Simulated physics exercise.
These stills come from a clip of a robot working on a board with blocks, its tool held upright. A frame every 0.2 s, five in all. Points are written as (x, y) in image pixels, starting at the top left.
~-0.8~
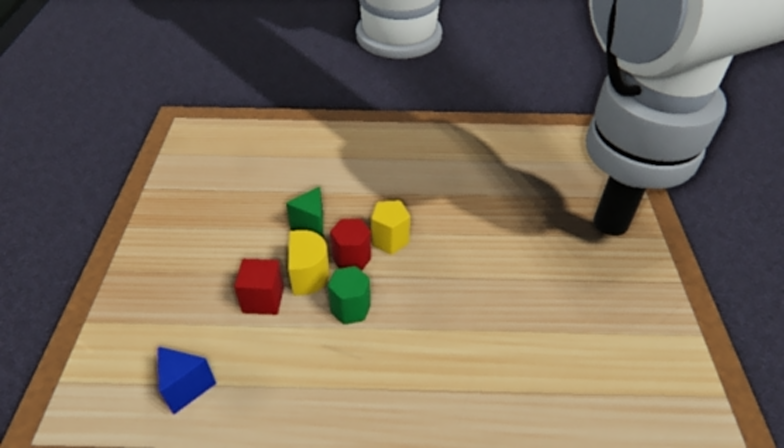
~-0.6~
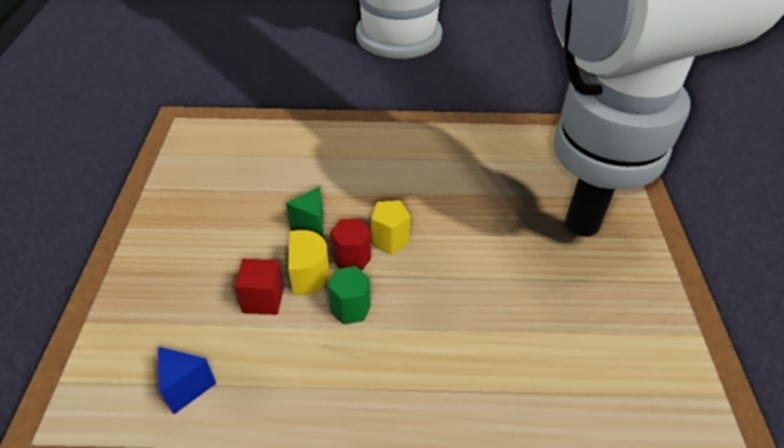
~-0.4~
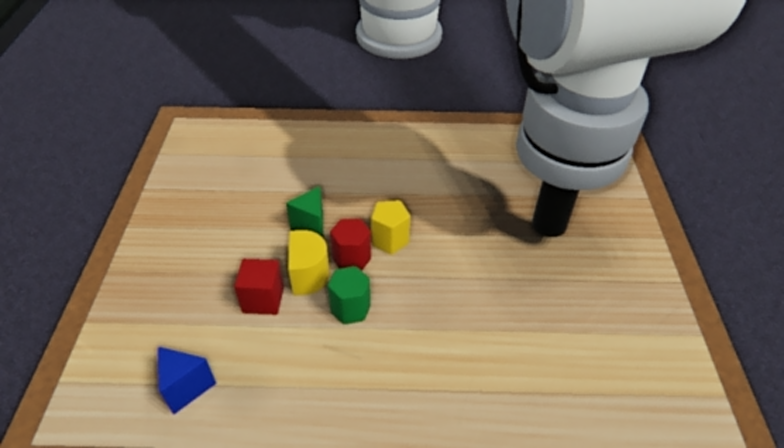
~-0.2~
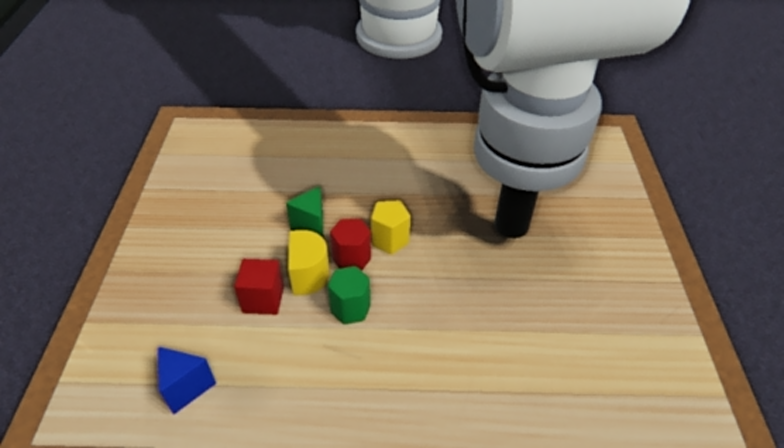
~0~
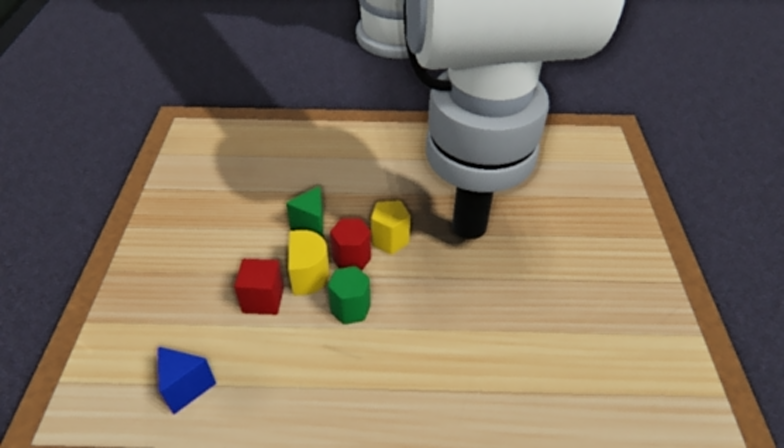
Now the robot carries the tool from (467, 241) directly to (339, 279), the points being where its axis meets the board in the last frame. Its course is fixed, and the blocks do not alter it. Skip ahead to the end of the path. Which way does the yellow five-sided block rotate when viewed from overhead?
Twists clockwise.
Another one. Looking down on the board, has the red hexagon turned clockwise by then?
Going by the path, yes.
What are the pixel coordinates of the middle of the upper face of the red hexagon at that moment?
The spot you're after is about (321, 227) in the image.
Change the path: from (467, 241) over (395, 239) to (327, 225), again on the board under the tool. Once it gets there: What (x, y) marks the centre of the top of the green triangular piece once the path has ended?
It is at (264, 194).
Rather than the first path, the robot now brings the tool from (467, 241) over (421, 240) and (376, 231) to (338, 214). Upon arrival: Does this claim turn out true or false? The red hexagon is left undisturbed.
The statement is false.
On the path given first. One third of the way, tool (424, 239); nothing pushed yet.
Two thirds of the way, tool (382, 252); red hexagon (345, 231); yellow five-sided block (381, 210), turned 20° clockwise.
At the end, tool (338, 265); yellow D-shaped block (290, 249), turned 35° anticlockwise; green hexagon in place; red hexagon (321, 227), turned 35° clockwise; yellow five-sided block (381, 210), turned 20° clockwise.
